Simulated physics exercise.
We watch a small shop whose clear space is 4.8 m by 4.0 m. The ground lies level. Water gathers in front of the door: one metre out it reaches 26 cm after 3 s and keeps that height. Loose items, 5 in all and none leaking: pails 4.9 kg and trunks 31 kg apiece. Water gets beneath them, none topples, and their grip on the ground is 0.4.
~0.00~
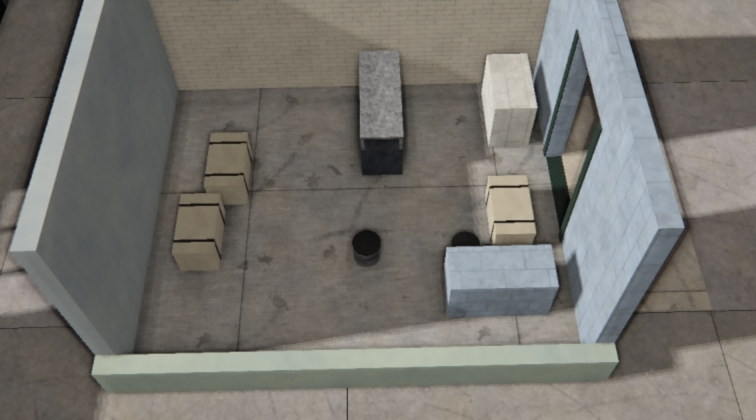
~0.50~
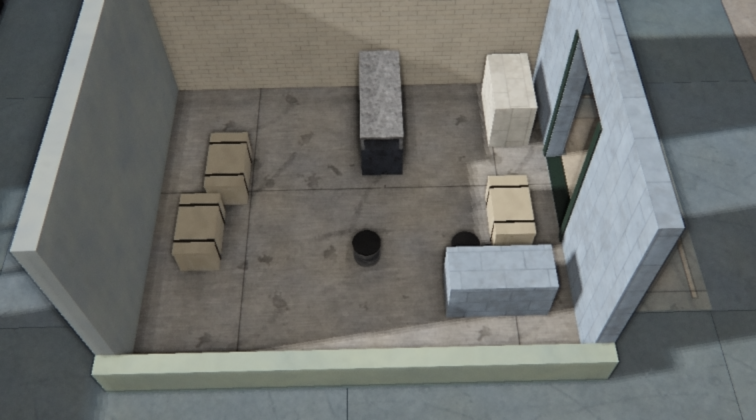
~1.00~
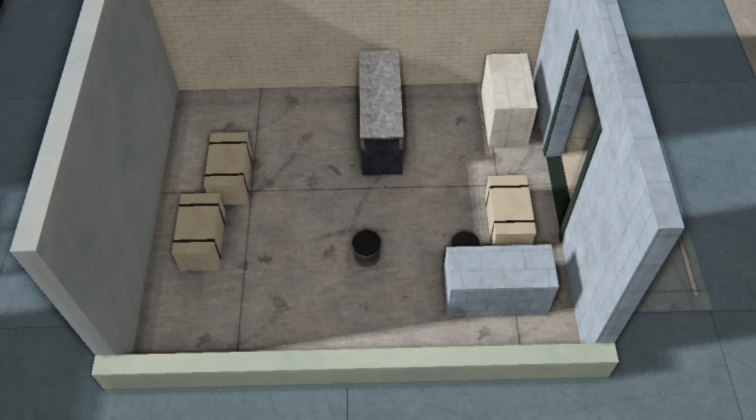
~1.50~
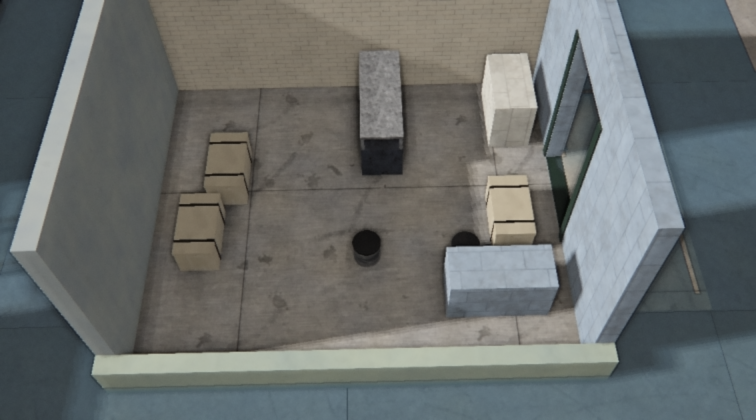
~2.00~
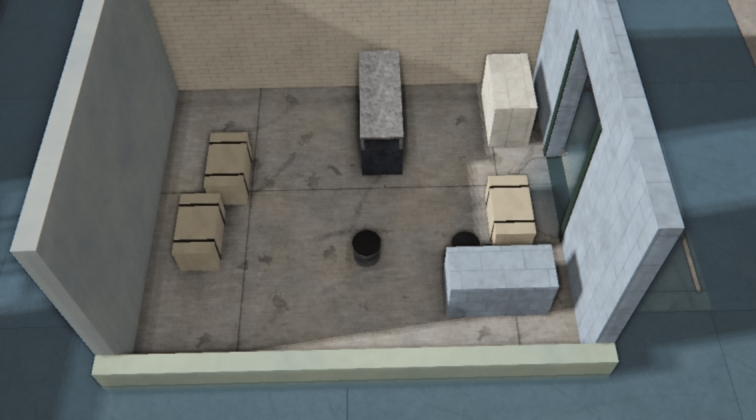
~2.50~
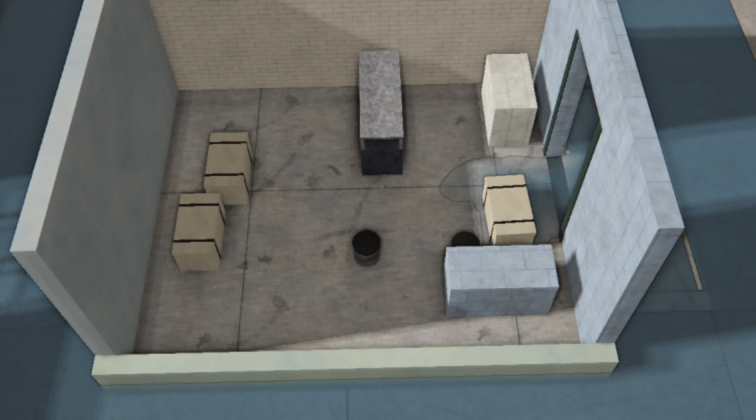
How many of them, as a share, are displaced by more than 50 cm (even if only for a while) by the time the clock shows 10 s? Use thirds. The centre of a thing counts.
That comes to at least two thirds.
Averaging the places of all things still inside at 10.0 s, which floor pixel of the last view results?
Near (219, 271).
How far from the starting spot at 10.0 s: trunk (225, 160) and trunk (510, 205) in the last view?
In that order: 100 cm, 350 cm.
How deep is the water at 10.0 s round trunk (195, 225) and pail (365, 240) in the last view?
Roughly 19 and 16 cm.
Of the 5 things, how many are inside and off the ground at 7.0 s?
At that moment 0.
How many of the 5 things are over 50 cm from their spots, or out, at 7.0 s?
By then 3.
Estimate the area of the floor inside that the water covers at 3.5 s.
About 4.0 m2.
After 3.5 s 1 of 5 are over 50 cm from their spots; 0 afloat.
After 4.5 s 2 of 5 are over 50 cm from their spots; 0 afloat.
After 7.0 s 3 of 5 are over 50 cm from their spots; 0 afloat.
After 10.0 s 4 of 5 are over 50 cm from their spots, and 4 have been at some point; 5 afloat.
